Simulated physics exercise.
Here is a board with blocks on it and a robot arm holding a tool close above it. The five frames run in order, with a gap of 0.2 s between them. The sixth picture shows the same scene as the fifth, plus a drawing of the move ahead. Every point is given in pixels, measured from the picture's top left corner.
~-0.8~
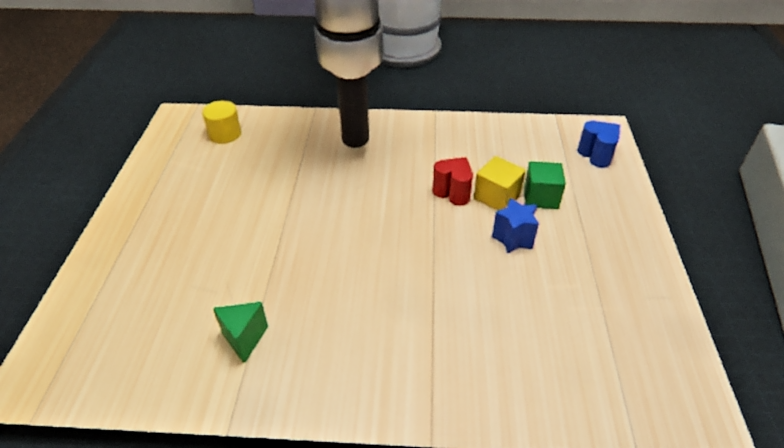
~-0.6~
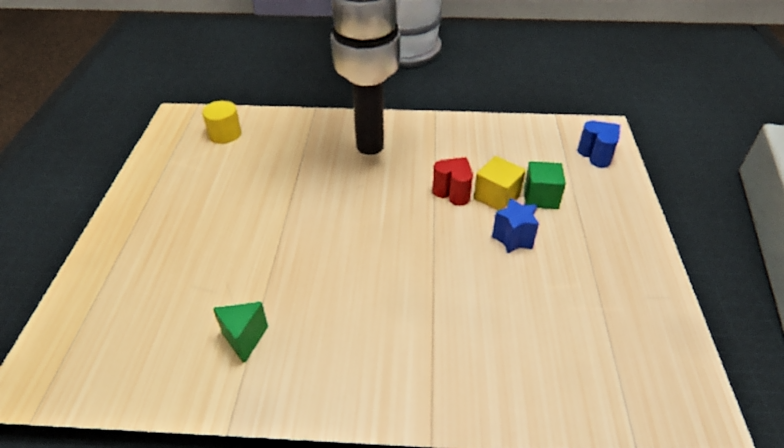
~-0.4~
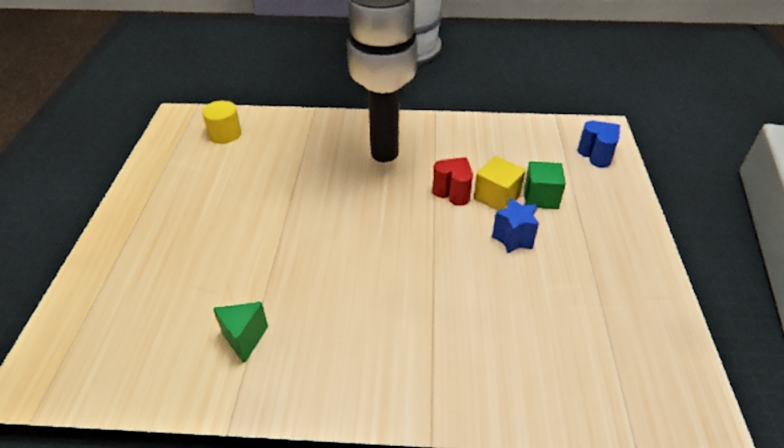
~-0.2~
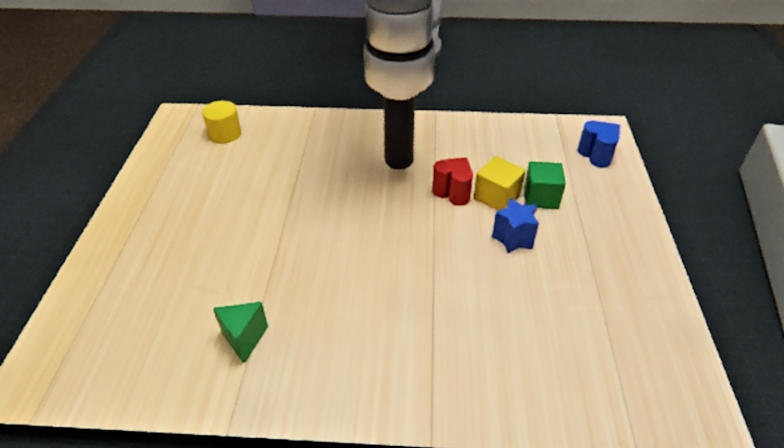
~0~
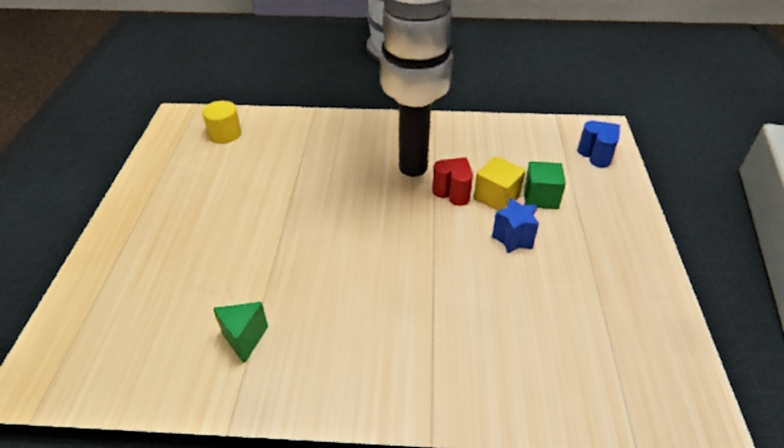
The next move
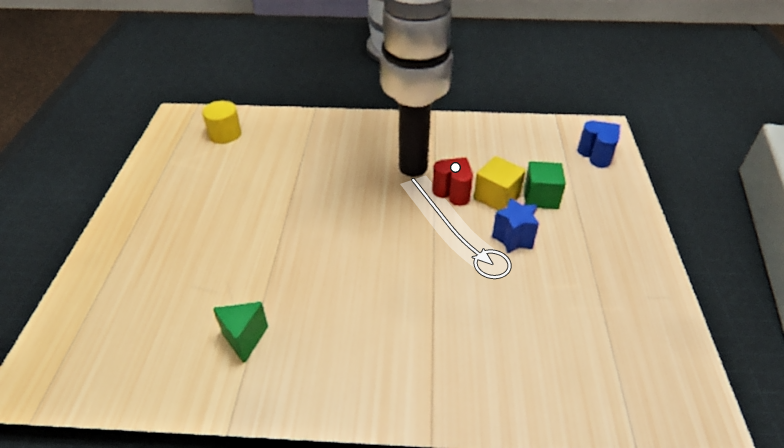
A robot arm holding a dark, upright tool hovers close above a pale wooden board on a dark surface, seen from a raised, fixed viewpoint. A yellow cylinder sits upper left, a green triangular block lower left, a blue heart upper right, and a red heart, yellow and green blocks and a blue star cluster right of centre. The arm glides slightly rightward and nearer, approaching the red heart, while every block stays still.
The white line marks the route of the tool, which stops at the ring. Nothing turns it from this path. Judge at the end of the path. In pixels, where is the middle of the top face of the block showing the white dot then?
Most likely (494, 199).
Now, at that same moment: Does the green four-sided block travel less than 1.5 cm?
My answer is yes.
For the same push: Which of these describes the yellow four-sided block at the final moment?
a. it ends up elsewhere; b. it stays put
(a)
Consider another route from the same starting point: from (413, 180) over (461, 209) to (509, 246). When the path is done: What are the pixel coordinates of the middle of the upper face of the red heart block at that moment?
I think it will end close to (548, 212).
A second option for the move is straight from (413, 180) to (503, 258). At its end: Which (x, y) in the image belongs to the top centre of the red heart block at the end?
Roughly at (526, 210).
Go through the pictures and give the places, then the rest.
In the first frame, tool tip (356, 141); block tops, red heart block (455, 167); yellow four-sided block (501, 171); blue star-shaped block (519, 213); green four-sided block (547, 172).
In the second frame, tool (370, 148); blocks unchanged.
In the third frame, tool (385, 155); blocks unchanged.
In the fourth frame, tool (399, 162); blocks unchanged.
In the fifth frame, tool (413, 169); red heart block (455, 167); yellow four-sided block (501, 171); blue star-shaped block (519, 213); green four-sided block (547, 172).
Path on the board, from (413, 180) through (434, 206) and (458, 236) to (493, 264); the dot is on the red heart block.
What follows on the original path. One third of the way, tool (435, 196); red heart block (475, 183), turned 20° anticlockwise; yellow four-sided block (513, 174), turned 30° anticlockwise.
Two thirds of the way, tool (460, 225); red heart block (492, 198), turned 80° anticlockwise; yellow four-sided block (518, 174), turned 45° anticlockwise; blue star-shaped block (522, 212); green four-sided block (554, 171).
At the end, tool (494, 253); red heart block (494, 199), turned 85° anticlockwise; yellow four-sided block (518, 174), turned 45° anticlockwise; blue star-shaped block (526, 213); green four-sided block (554, 171).
